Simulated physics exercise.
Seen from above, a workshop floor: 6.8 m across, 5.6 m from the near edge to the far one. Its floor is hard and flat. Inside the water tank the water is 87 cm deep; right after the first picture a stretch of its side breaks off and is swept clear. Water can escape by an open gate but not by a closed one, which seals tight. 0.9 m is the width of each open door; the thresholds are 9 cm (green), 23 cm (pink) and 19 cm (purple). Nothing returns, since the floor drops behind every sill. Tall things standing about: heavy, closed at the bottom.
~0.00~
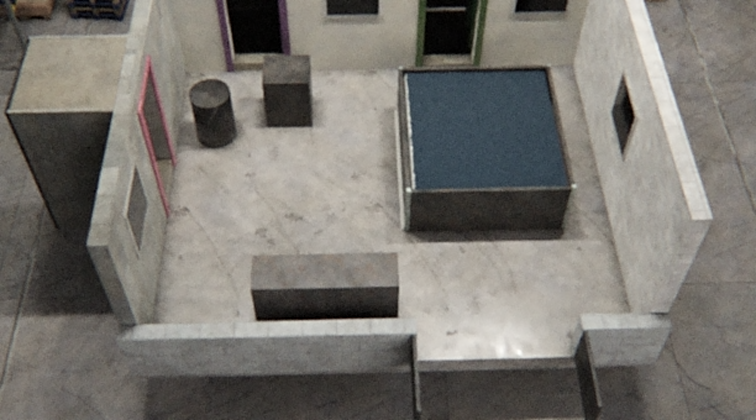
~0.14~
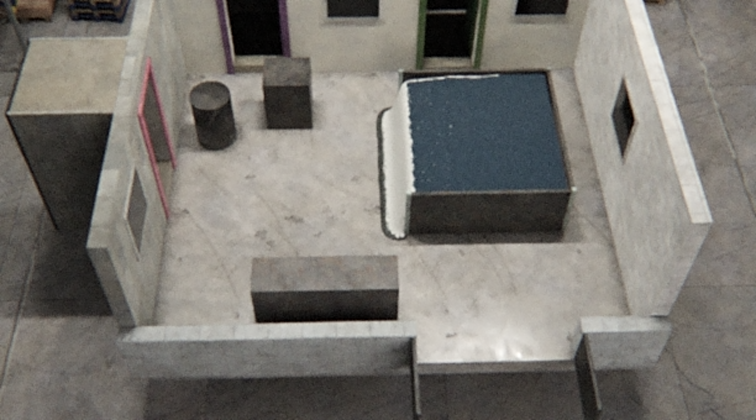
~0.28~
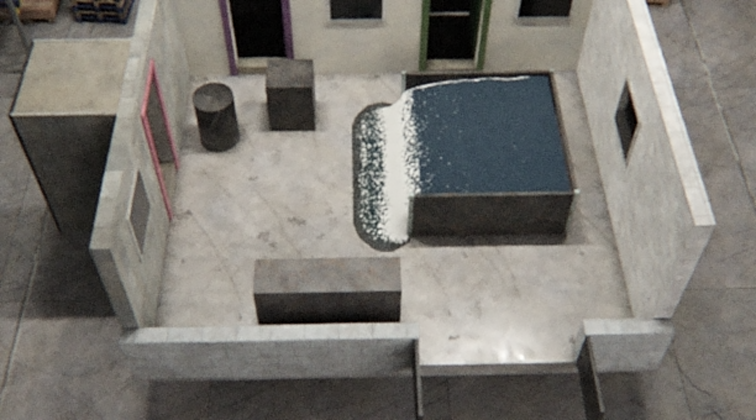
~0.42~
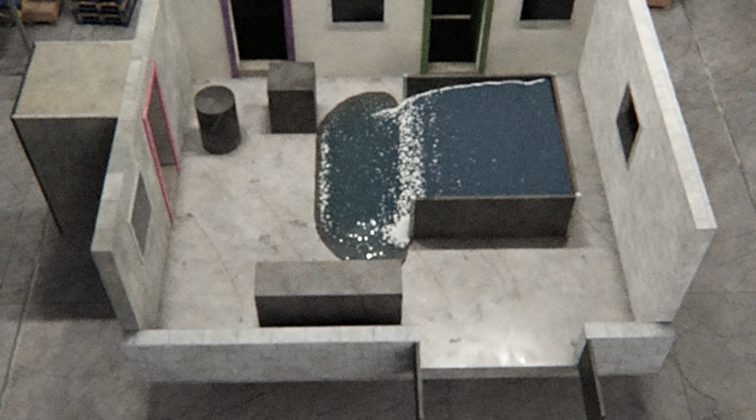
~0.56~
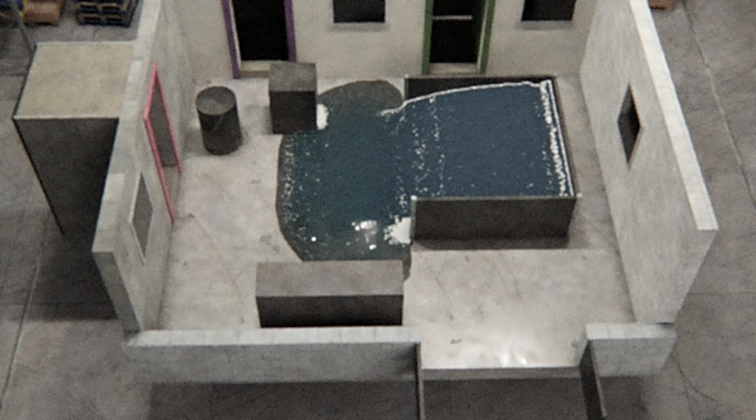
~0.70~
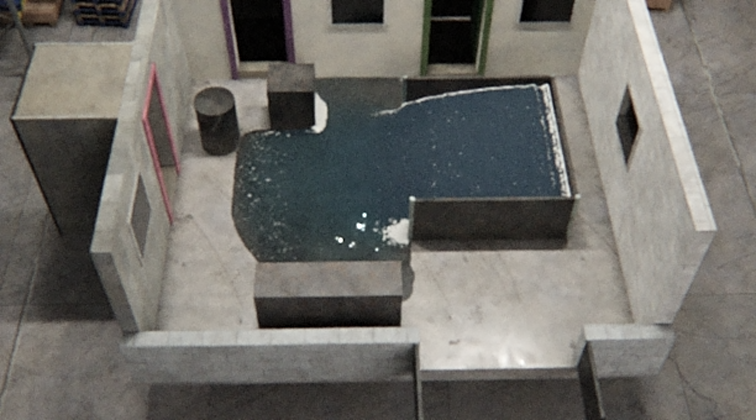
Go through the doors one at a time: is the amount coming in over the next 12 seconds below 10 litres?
Green door: No, not below; pink door: No, not below; purple door: No, not below.
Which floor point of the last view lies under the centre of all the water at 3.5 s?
At roughly (308, 193).
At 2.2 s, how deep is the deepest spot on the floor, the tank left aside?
Around 55 centimetres.
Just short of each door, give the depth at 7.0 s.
Green 10 cm, pink 15 cm, purple 15 cm.
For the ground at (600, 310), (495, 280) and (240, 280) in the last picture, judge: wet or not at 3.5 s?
Going through the three points: Not yet touched, then not yet touched, then awash.
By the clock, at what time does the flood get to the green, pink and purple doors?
Green: 2.4 s; pink: 0.9 s; purple: 0.9 s.
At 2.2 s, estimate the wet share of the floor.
60 %.
After 1.4 s water covers 55 % of the floor and is deepest (56 cm) near (176, 189); green door not reached, pink door 52 cm at the sill, 61 L in, purple door 11 cm at the sill, 0 L in.
After 2.2 s water covers 60 % of the floor and is deepest (55 cm) near (153, 347); green door not reached, pink door 53 cm at the sill, 247 L in, purple door 15 cm at the sill, 0 L in.
After 3.5 s water covers 75 % of the floor and is deepest (49 cm) near (256, 357); green door 3 cm at the sill, 0 L in, pink door 33 cm at the sill, 430 L in, purple door 30 cm at the sill, 25 L in.
After 7.0 s water covers 100 % of the floor and is deepest (26 cm) near (614, 286); green door 10 cm at the sill, 0 L in, pink door 15 cm at the sill, 463 L in, purple door 15 cm at the sill, 59 L in.
After 12.0 s water covers 100 % of the floor and is deepest (16 cm) near (524, 112); green door 14 cm at the sill, 23 L in, pink door 8 cm at the sill, 463 L in, purple door 8 cm at the sill, 59 L in.
